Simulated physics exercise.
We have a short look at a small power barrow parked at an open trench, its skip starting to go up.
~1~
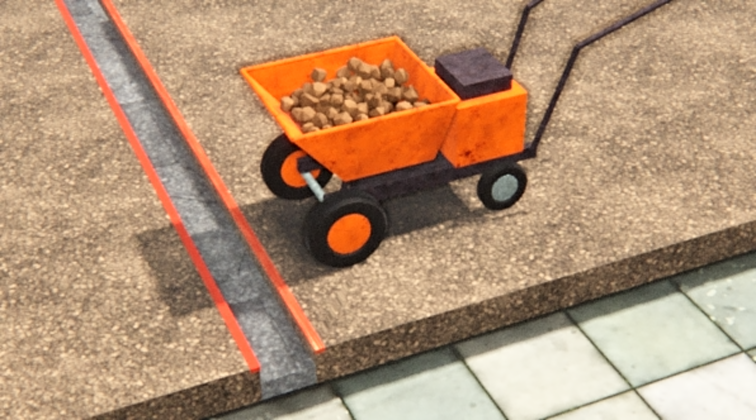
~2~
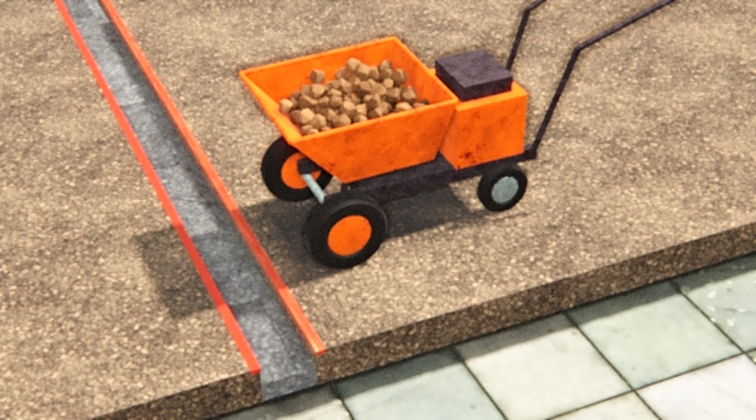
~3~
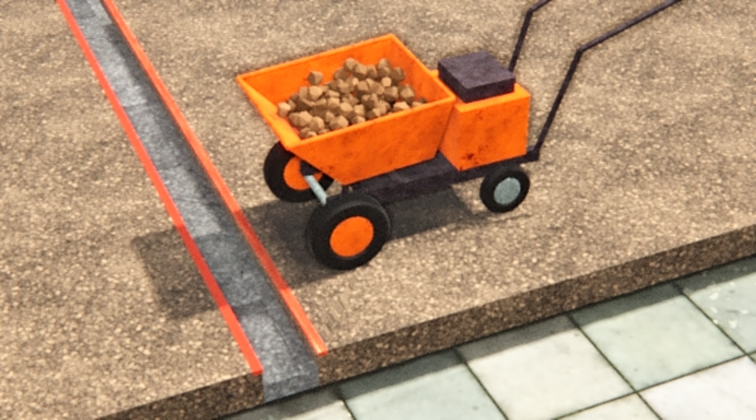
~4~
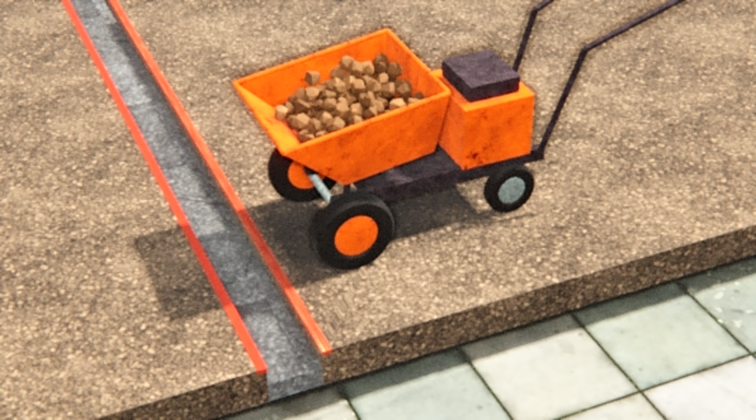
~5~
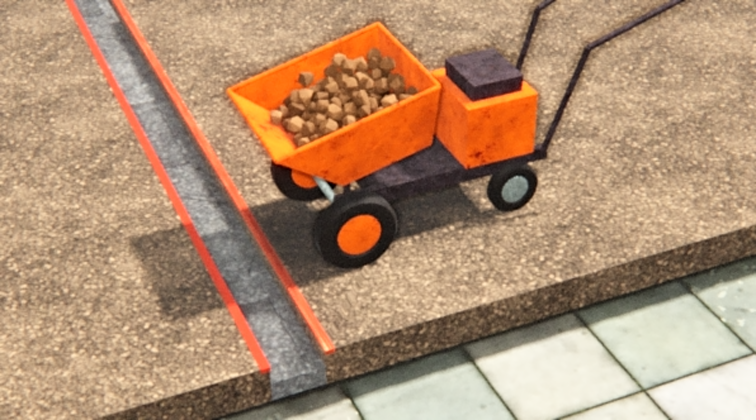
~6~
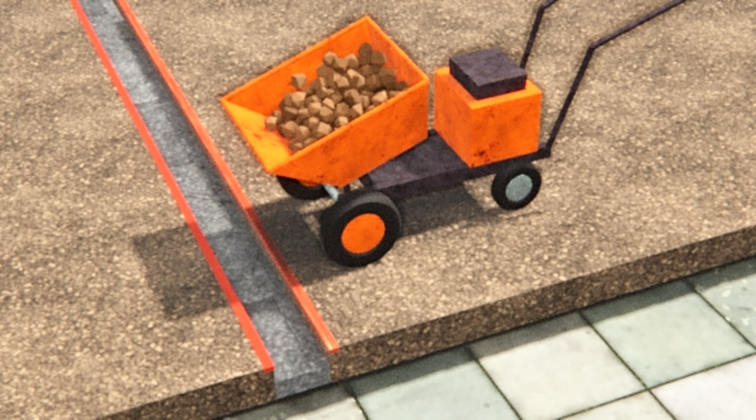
On speckled brown ground beside a narrow, shallow trench edged in red, a small orange power barrow stands with its skip level and loaded with brown clods. The skip barely tilts at first, then its back end rises steadily until it slopes clearly down to the left, the clods still inside.
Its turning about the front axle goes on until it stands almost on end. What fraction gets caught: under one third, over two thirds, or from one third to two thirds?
Under one third.
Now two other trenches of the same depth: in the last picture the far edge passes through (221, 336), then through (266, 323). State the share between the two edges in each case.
I'd say some 40 in a hundred, followed by 0 in a hundred.
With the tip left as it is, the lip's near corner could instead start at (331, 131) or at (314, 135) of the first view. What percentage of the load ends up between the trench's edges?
Roughly 50 per cent first, then roughly 30 per cent.
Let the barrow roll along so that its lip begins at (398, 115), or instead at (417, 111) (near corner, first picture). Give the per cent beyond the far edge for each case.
It comes out near 10 in a hundred for the first and near 0 in a hundred for the second.
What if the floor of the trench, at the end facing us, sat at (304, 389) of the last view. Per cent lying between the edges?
0 %.
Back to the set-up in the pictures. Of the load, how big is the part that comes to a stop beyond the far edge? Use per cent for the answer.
About 90 per cent.
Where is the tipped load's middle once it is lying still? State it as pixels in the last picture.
Roughly pixel (153, 270).
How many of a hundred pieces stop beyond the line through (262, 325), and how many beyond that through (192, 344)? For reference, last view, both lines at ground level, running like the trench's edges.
Around 90 per cent for the first, and 50 per cent for the second.
Soon after the last picture, skip tipped steeply; all in the skip.
A little later, skip tipped right over; most in the skip; a small part beyond it; a stray few falling.
Later still, skip tipped right over; about a quarter in the skip; a stray few in or heaped over the trench; most beyond it.
By the end, skip tipped right over; a small part in the skip; a stray few in or heaped over the trench; most beyond it.
